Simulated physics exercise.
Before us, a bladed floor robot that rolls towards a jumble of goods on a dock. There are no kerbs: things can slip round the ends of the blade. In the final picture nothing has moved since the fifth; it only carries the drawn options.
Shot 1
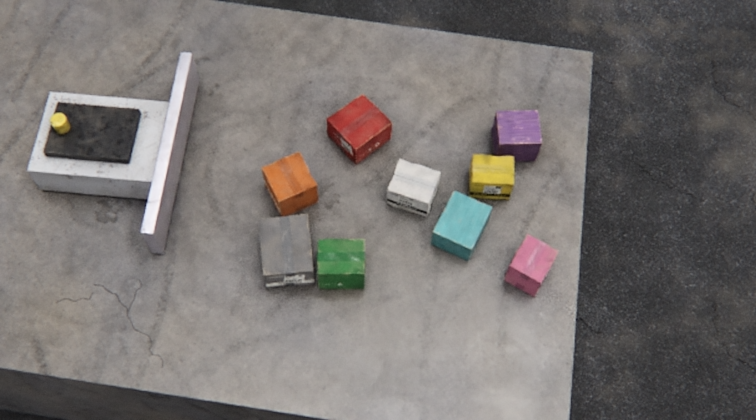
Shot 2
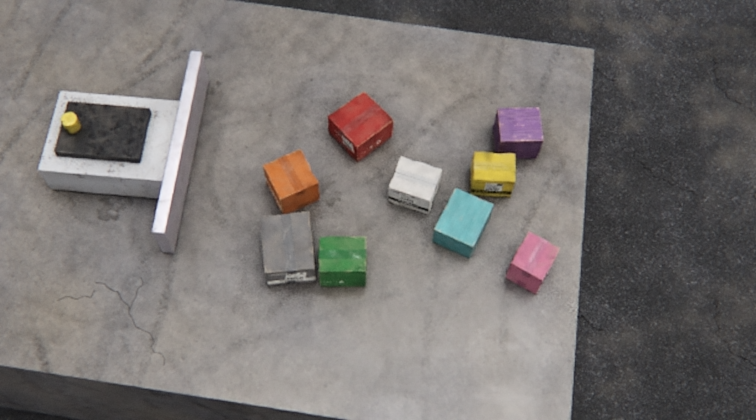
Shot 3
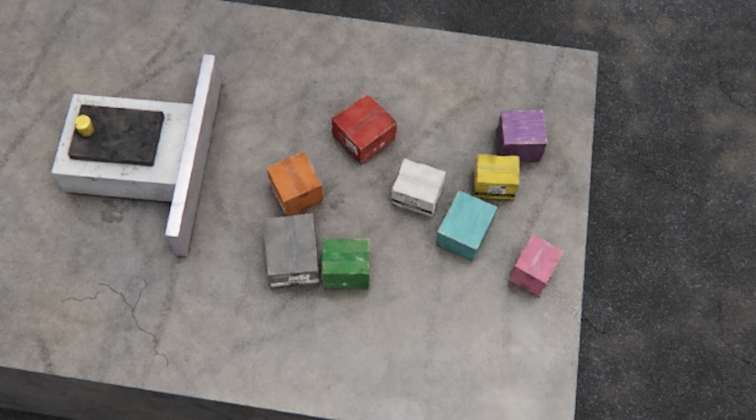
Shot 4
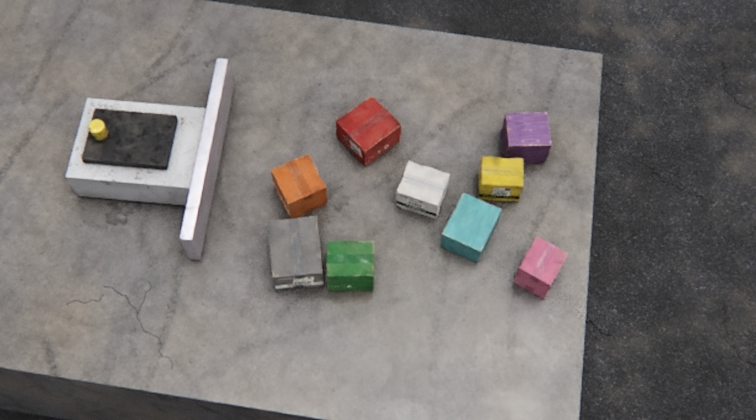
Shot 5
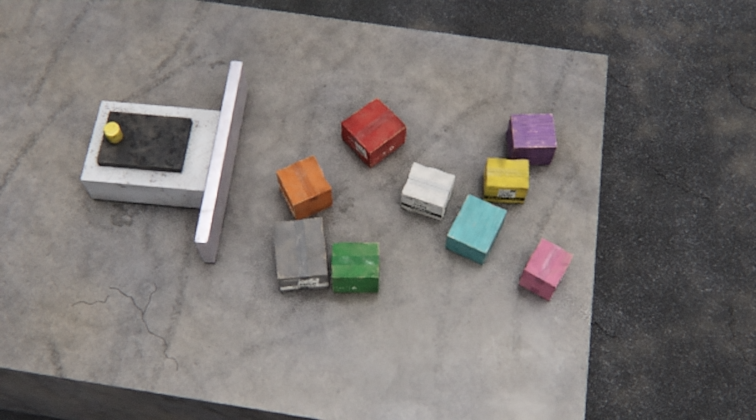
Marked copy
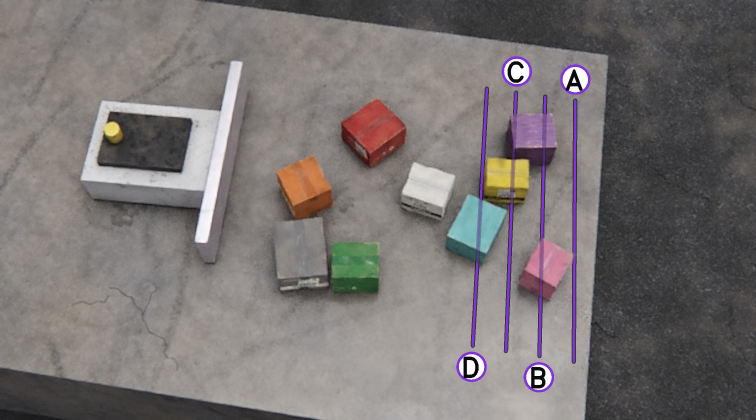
On a concrete dock, a white bladed robot rolling slowly right towards a scattered group of colourful boxes, which stay unmoved.
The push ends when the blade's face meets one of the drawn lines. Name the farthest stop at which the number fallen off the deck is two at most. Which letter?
Stop at C.
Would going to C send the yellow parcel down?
No.
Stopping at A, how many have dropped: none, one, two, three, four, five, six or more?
In all, six or more.
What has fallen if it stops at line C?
It is the pink box.
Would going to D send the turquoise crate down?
No.
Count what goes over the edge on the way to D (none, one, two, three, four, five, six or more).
By then, none.
On the marked copy, A at (575, 223); B at (542, 218); C at (511, 213); D at (480, 209).
Following C. Soon after the start, robot (254, 156); green parcel (391, 273); grey parcel (343, 264).
Later, robot (359, 171); green parcel (499, 289); yellow parcel (510, 180).
In the end, robot (442, 183); pink box over the edge; green parcel (585, 303); one fallen.
As for the rest, A drops seven; B drops five; D is within the limit but short.
